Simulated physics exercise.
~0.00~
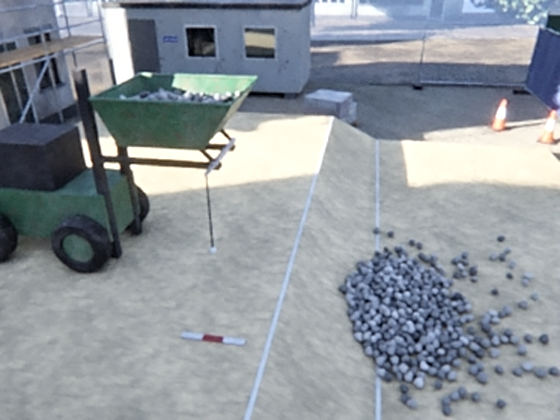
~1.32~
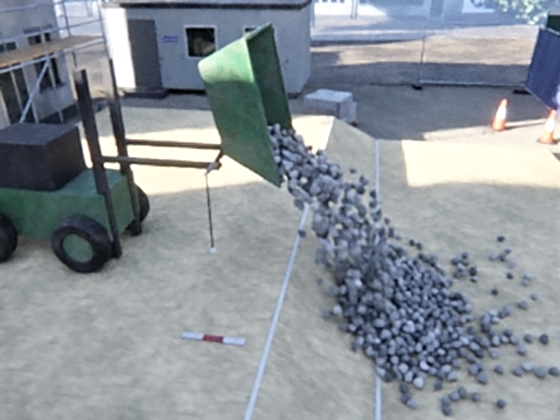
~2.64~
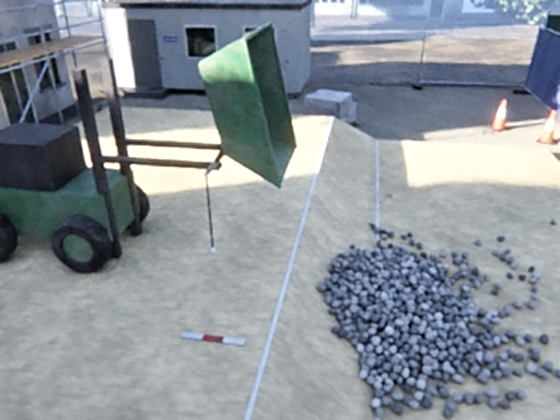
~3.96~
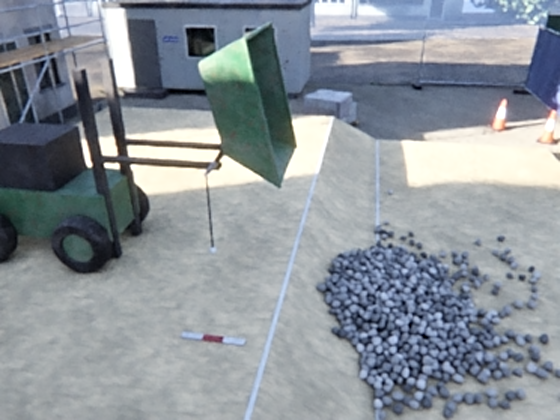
A green loader with a dark block on its back stands at the left of a sandy building site, seen from above, holding up a green skip full of grey stones. White lines mark the top and foot of a low bank, a red and white staff lies on the sand, and a heap of grey stones rests at the right. The skip tips steeply to the right, and its stones pour down the bank onto the heap. The skip empties and stays tilted. The stones settle in a broader heap, spread across the foot line and up the slope, and lie still.
